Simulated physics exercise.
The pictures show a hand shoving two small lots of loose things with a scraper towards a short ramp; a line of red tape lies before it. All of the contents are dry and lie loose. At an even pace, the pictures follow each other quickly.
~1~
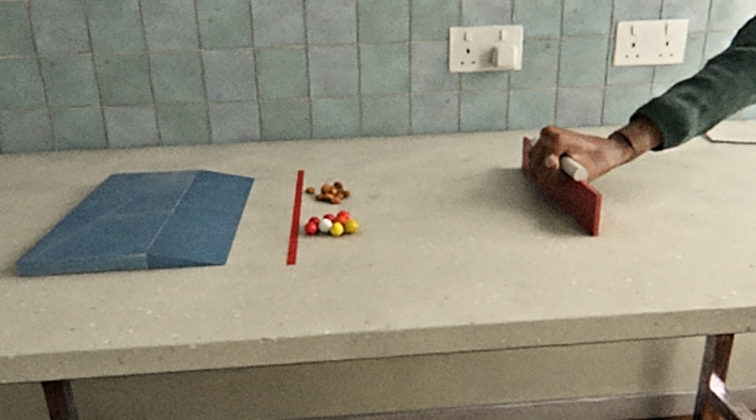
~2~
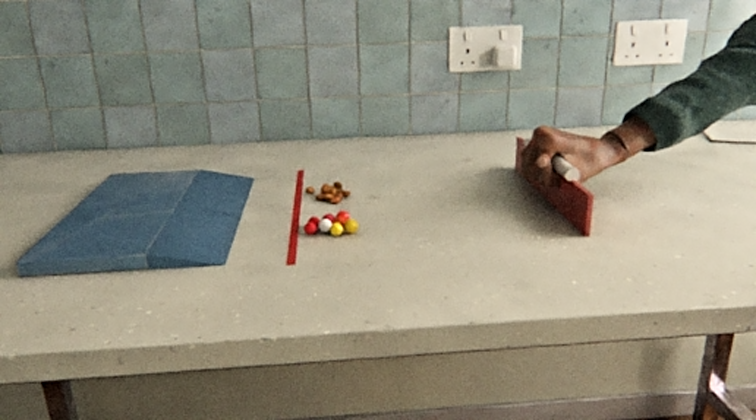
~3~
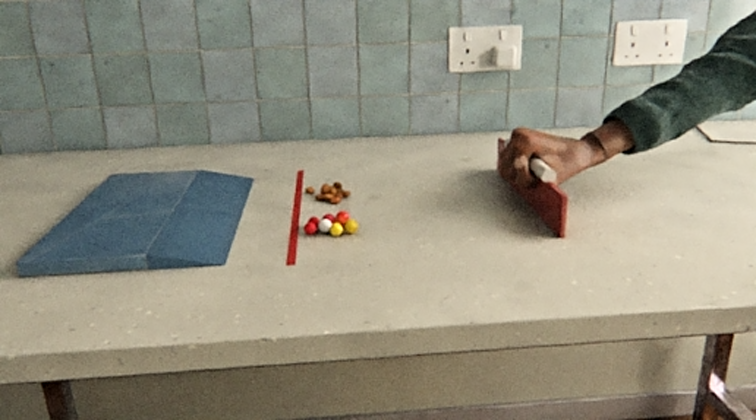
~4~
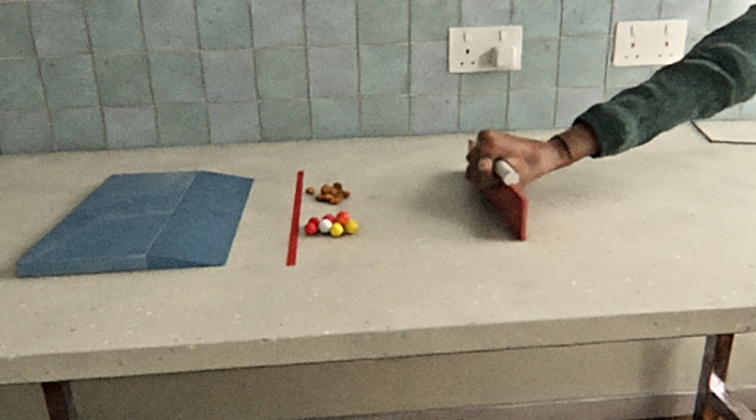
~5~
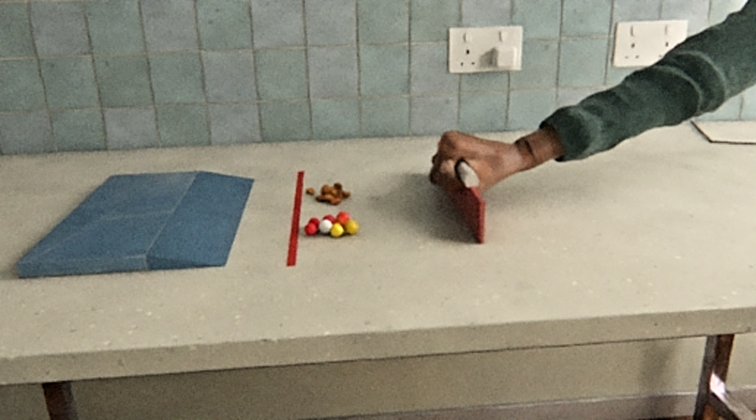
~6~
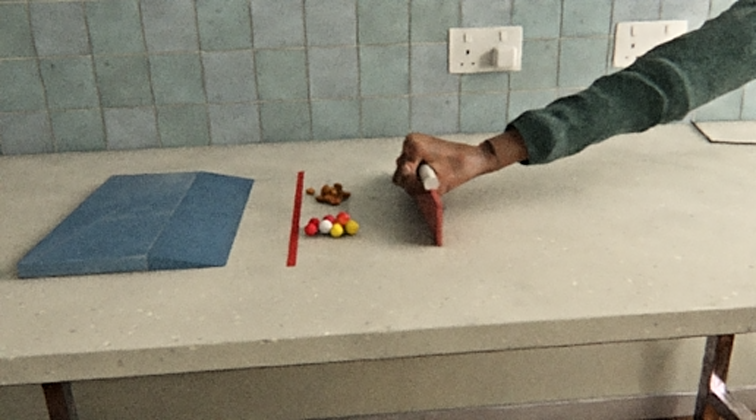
To begin with, a hand holds a red scraper upright at the right of a pale worktop, with colourful balls and small brown bits lying beside red tape and a blue ramp. The hand then slides the scraper steadily left, closing much of the gap, while both little piles stay still.
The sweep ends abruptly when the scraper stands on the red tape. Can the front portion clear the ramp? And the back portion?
Front portion: At least some up; back portion: None on top.
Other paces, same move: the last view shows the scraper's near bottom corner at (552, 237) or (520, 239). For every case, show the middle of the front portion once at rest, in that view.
Lab note: Resting centre close to (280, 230), then close to (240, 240).
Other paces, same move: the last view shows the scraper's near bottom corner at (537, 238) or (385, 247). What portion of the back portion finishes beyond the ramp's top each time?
That works out to 0 percent the first time and 10 percent the second time.
Then, 0.12 s after the last picture, scraper still moving, near (345, 173); front portion all short of the ramp; back portion all short of the ramp.
Then, 0.26 s after the last picture, scraper stopped at the red tape; front portion all short of the ramp; back portion all short of the ramp.
Then, 0.54 s after the last picture, scraper stopped at the red tape; front portion most past the top, a small part on the ramp; back portion about two thirds on the ramp, about a third short of the ramp.
By the end, scraper stopped at the red tape; front portion most past the top, a small part short of the ramp; back portion none past the top, about two thirds on the ramp, about a third short of the ramp.
